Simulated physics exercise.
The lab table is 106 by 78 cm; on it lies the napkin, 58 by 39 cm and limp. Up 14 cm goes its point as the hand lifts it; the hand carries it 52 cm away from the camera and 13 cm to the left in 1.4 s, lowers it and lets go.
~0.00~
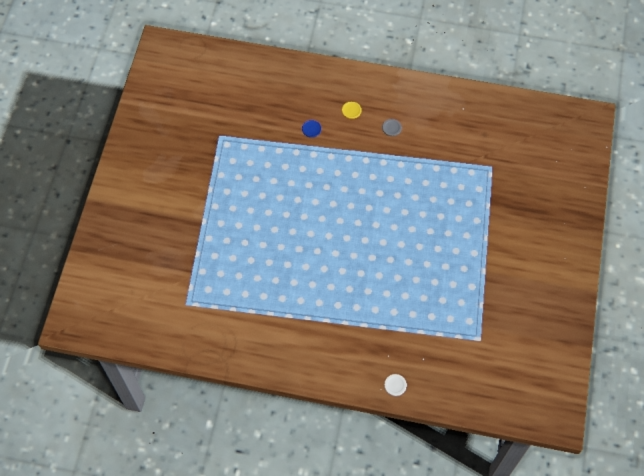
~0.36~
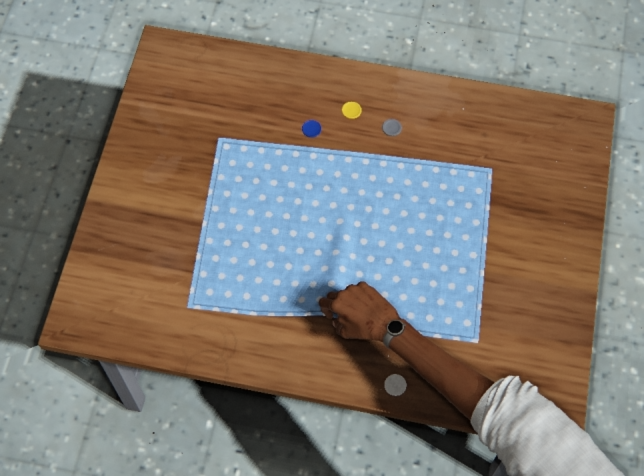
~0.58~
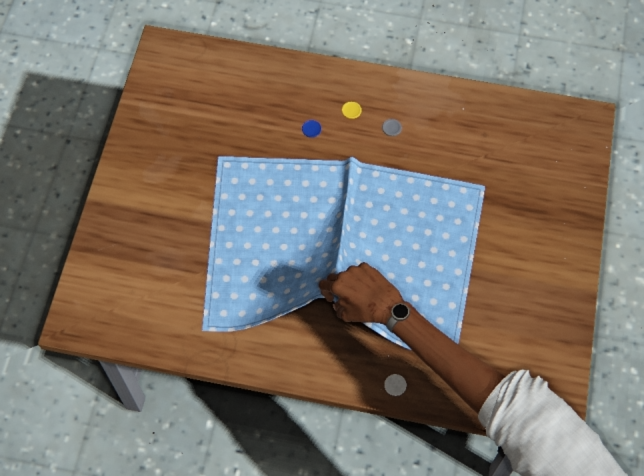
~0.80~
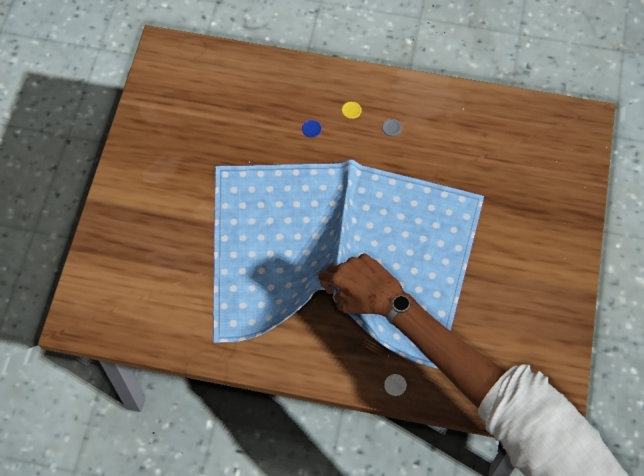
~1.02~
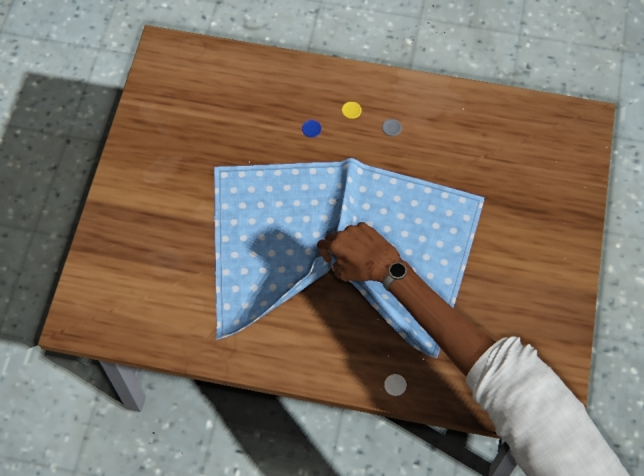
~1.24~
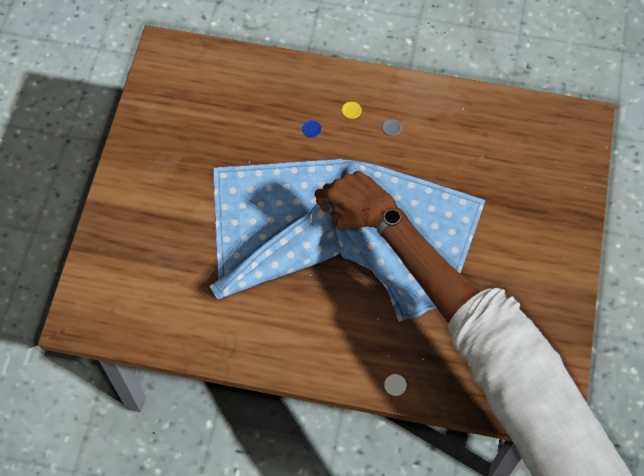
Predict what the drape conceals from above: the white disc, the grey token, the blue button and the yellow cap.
In the end the white disc can be seen; the grey token disappears from view; the blue button disappears from view; the yellow cap disappears from view.
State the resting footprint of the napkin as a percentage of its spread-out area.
Roughly 40 percent of it.
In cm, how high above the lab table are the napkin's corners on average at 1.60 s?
Roughly 1 centimetres up.
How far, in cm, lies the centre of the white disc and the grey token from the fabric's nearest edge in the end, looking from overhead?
About 42 cm, 3 cm.
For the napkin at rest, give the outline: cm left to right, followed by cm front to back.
About 54 cm wide, 28 cm deep.
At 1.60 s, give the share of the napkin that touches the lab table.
Roughly 40 percent.
At 1.6 s, 40 % of it is down, spanning 55 by 27 cm, above no small thing.
At 1.9 s, 35 % of it is down, spanning 54 by 30 cm, above yellow cap, blue button, grey token.
At 2.3 s, 45 % of it is down, spanning 54 by 29 cm, above yellow cap, blue button, grey token.
At 2.6 s, 50 % of it is down, spanning 54 by 29 cm, above yellow cap, blue button, grey token.
At 3.6 s, 50 % of it is down, spanning 54 by 29 cm, above yellow cap, blue button, grey token.
